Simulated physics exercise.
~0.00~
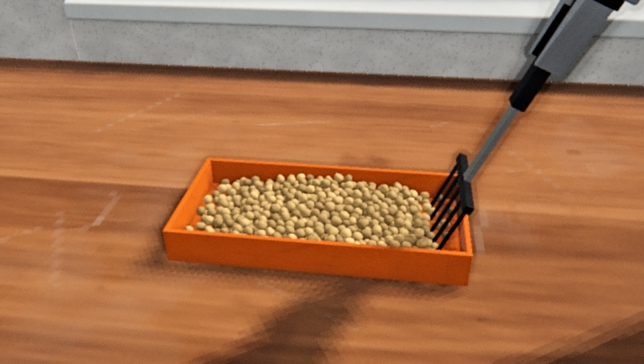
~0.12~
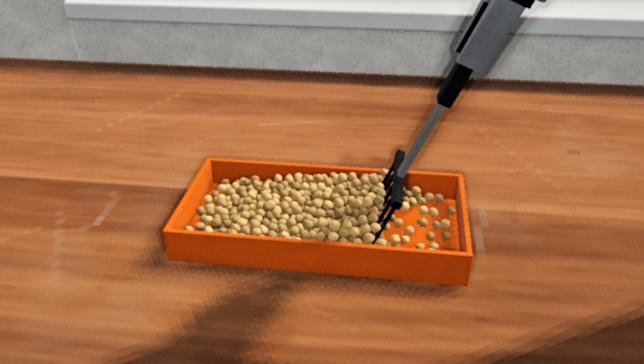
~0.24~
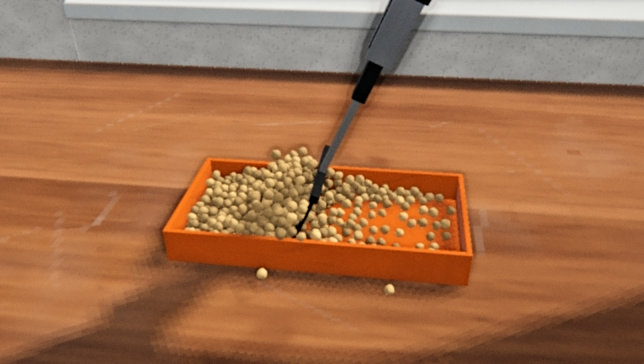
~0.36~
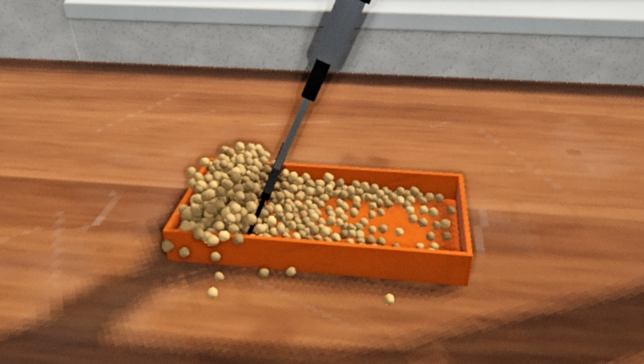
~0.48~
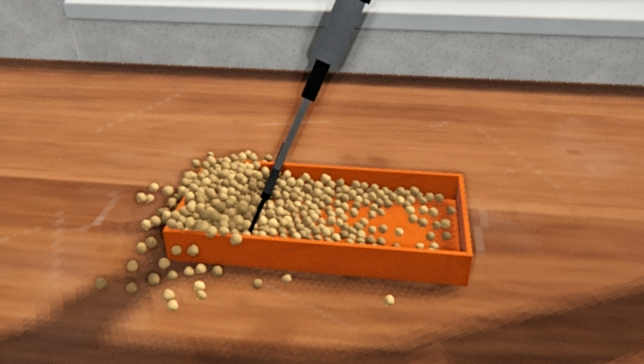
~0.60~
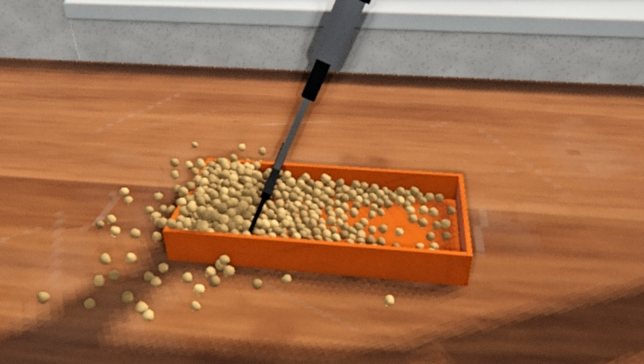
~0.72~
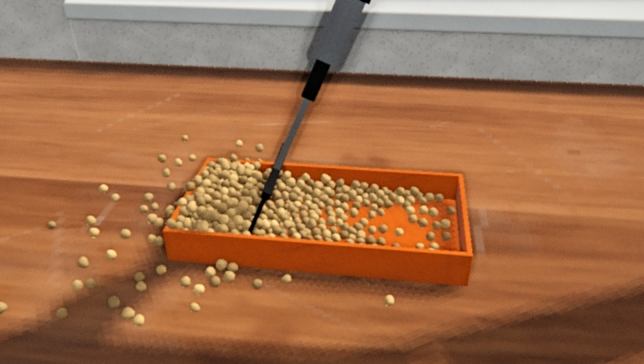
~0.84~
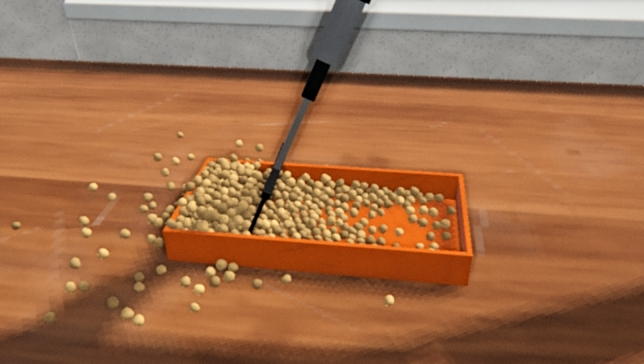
Robot-held rake pushing chickpeas leftward through an orange tray, heaping them at the left end until some spill across the wooden table.
